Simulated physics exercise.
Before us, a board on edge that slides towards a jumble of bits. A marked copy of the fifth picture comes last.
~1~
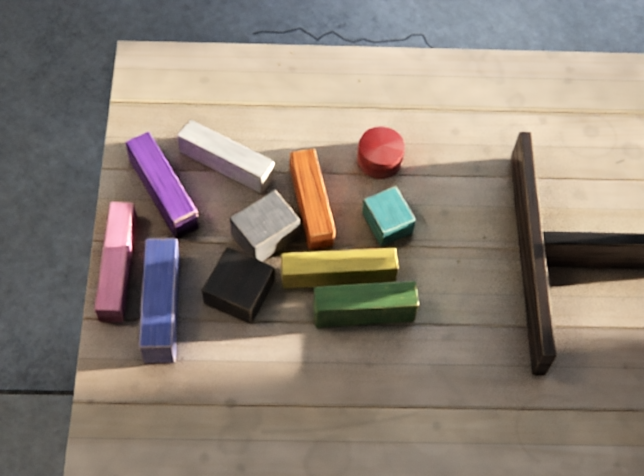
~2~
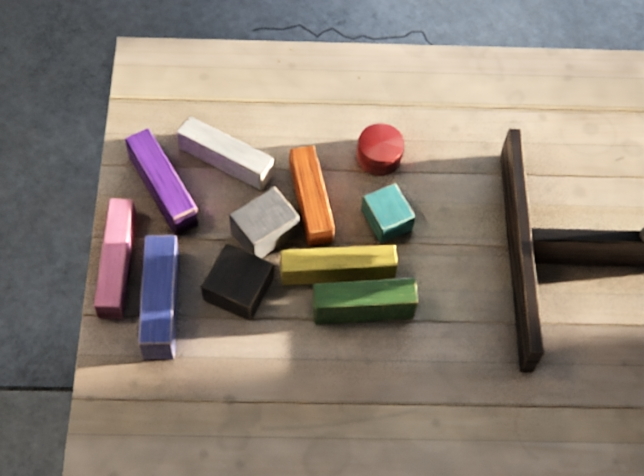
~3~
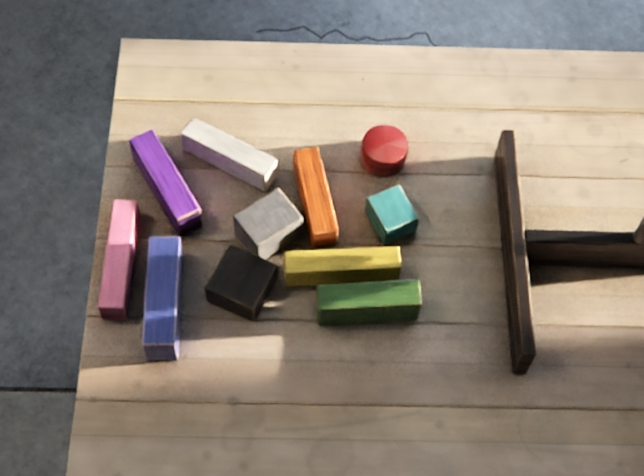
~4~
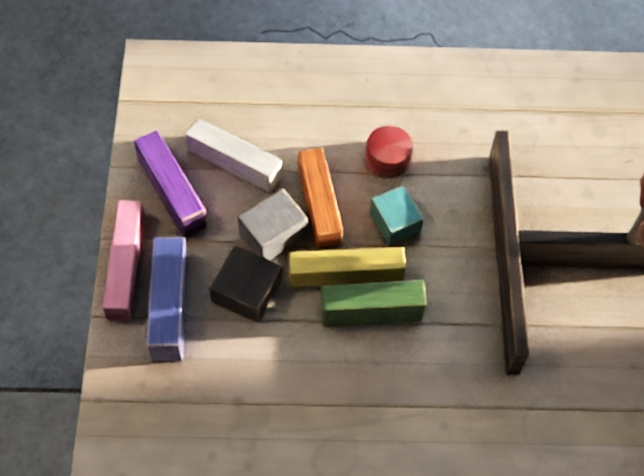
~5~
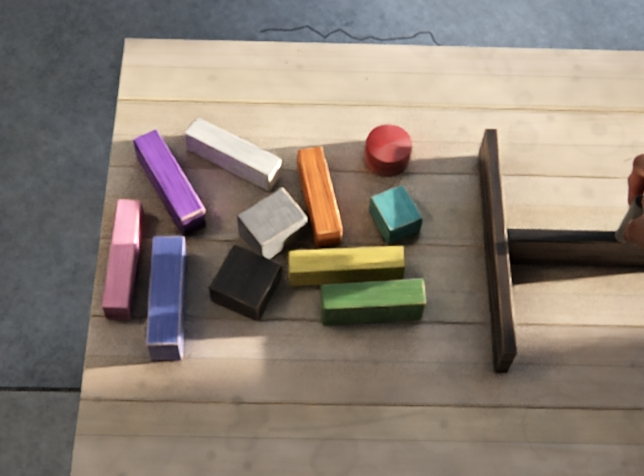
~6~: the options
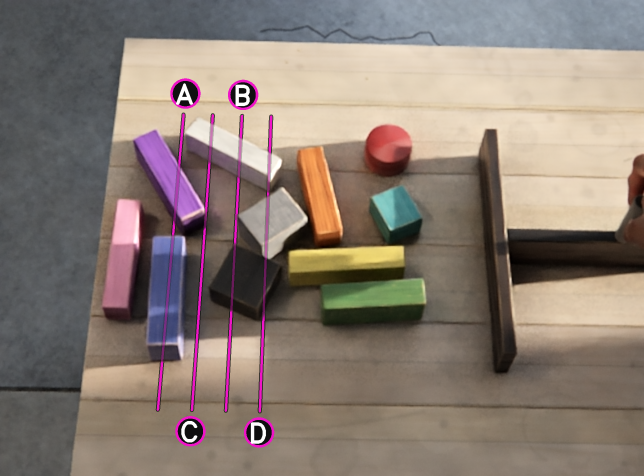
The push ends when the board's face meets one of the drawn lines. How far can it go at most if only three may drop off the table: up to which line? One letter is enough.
No fourth one falls up to B.
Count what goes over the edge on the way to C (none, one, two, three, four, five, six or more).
Four.
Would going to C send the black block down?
Yes.
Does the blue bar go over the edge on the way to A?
By then, yes.
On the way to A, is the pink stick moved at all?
Yes.
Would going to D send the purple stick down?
No.
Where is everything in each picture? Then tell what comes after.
In the first frame, board (537, 237); orange stick (312, 198); turquoise block (389, 216).
In the second frame, board (526, 234); grey block (264, 224).
In the third frame, board (518, 235); pink stick (120, 259).
In the fourth frame, board (512, 236); white bar (234, 156).
In the fifth frame, board (500, 234); purple stick (170, 182); red tin (389, 151); black block (246, 283).
On the copy, A at (172, 251); B at (235, 252); C at (203, 252); D at (266, 253).
On B. First, board (406, 232); red tin (370, 150); green bar (347, 299).
Then, board (311, 230); pink stick (75, 278); blue bar (125, 306).
Finally, board (239, 229); blue bar over the edge; pink stick over the edge; three fallen.
By contrast, A drops five; C drops four; D is within the limit but short.
